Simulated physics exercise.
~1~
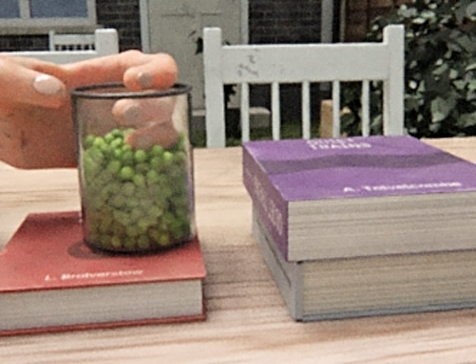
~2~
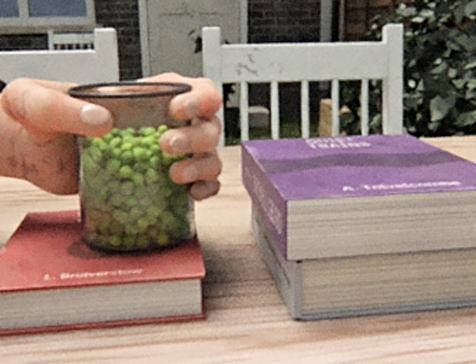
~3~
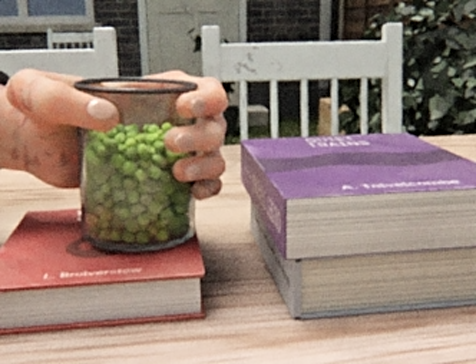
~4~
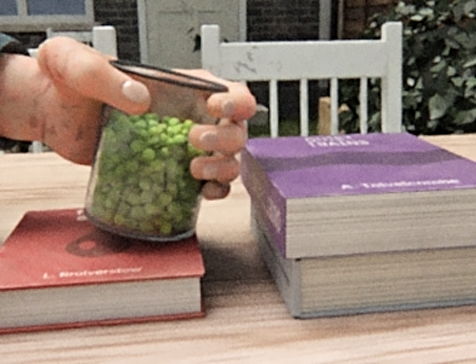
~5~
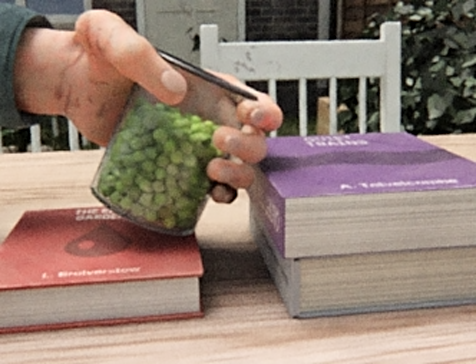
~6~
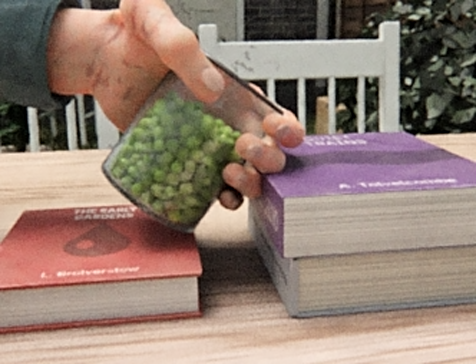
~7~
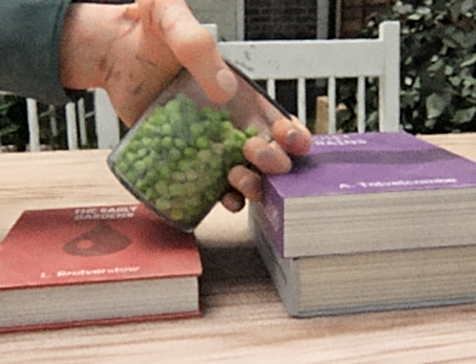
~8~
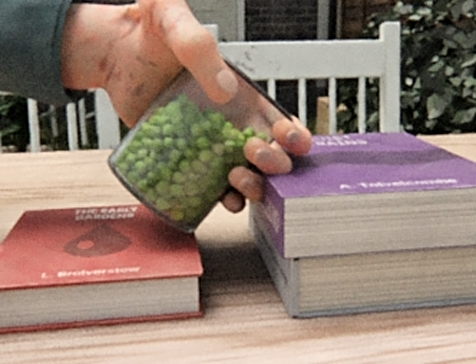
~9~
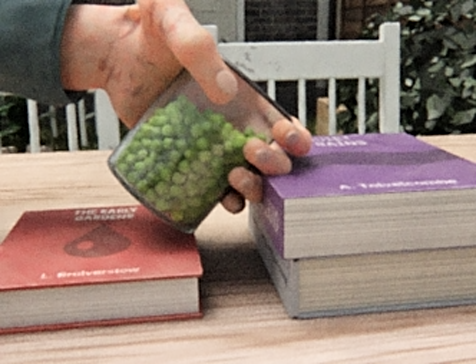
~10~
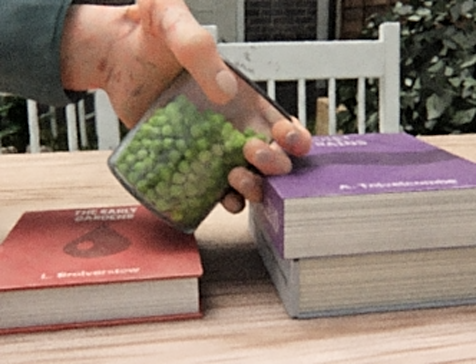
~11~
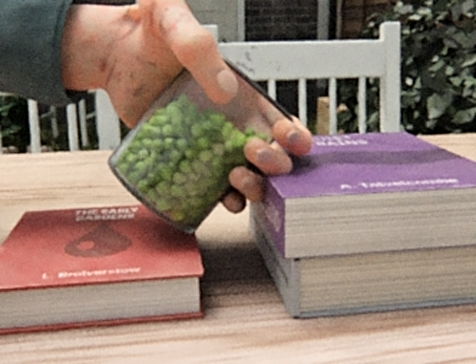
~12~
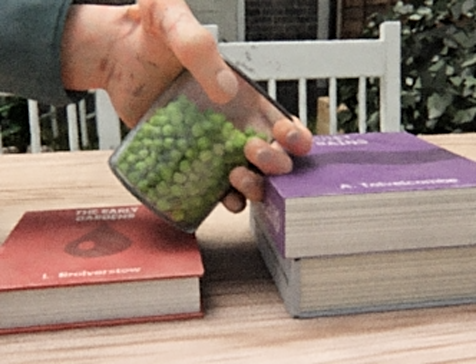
A clear glass of green peas stands upright on a red book at the left of a light wooden table, seen from the front and slightly above by a gently swaying camera. To the right lies a purple book on top of a grey one, with white chairs and leaves behind. A hand in a dark sleeve wraps around the glass, lifts it a little and tips it rightward. The glass leans farther until it rests against the pile, the peas shifting with it. It stays tilted there, still held, with every pea inside.
